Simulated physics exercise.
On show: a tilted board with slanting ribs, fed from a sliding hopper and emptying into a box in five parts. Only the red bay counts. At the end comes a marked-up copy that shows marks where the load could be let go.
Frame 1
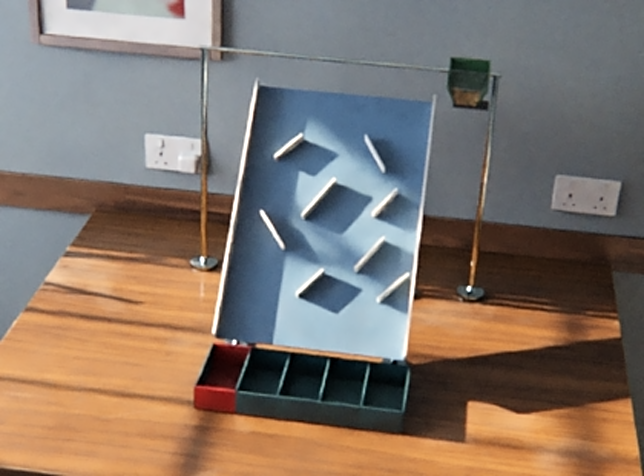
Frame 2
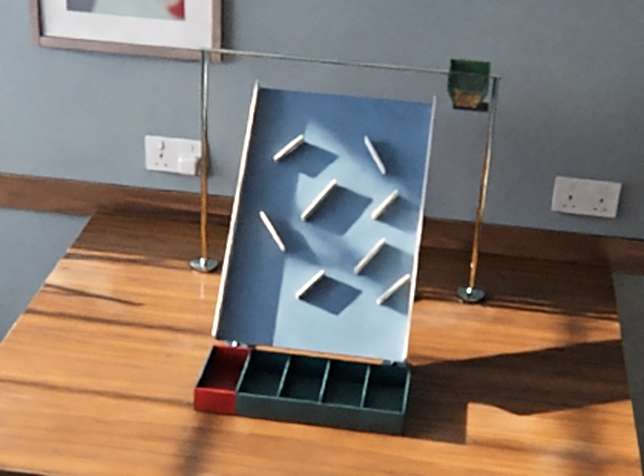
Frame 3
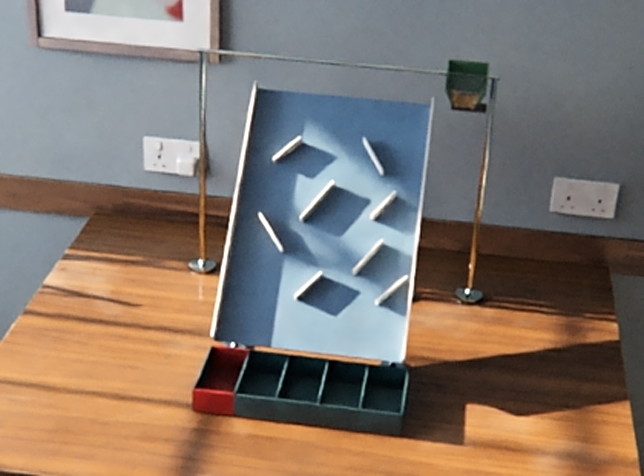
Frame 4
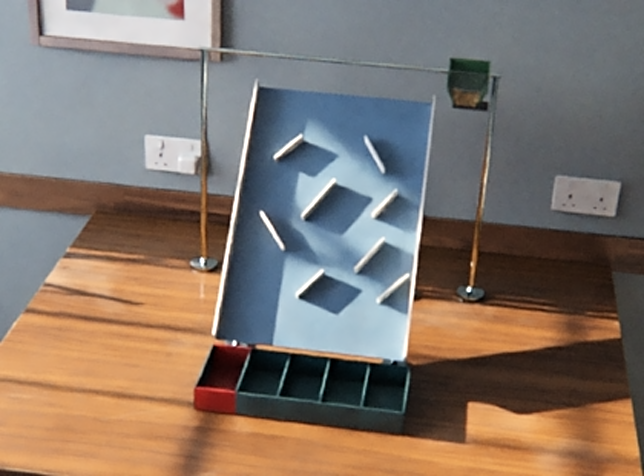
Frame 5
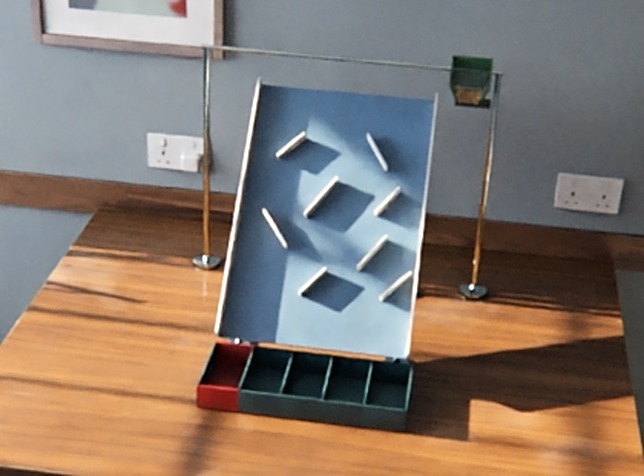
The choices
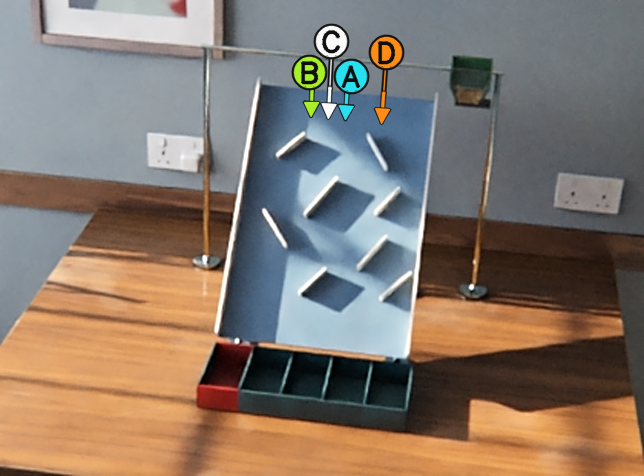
On a wooden table by a grey wall, a tilted blue board with slanting ribs stood above a box with one red bay, a small hopper hung at the upper right, and nothing really moved.
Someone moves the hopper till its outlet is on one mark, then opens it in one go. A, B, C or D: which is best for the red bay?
The best mark is B.
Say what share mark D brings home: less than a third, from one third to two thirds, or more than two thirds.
Less than a third.
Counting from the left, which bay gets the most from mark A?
The second from the left.
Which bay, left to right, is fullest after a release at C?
The second from the left.
On the marked copy, mark A meets the board at (345, 114); mark B meets the board at (311, 111); mark C meets the board at (328, 113); mark D meets the board at (381, 118).
If A is chosen, a stray few in the red bay, nearly all in other bays.
If B is chosen, about half in the red bay, about half in other bays.
If C is chosen, a small part in the red bay, most in other bays.
If D is chosen, a stray few in the red bay, nearly all in other bays, a small part held on the board.
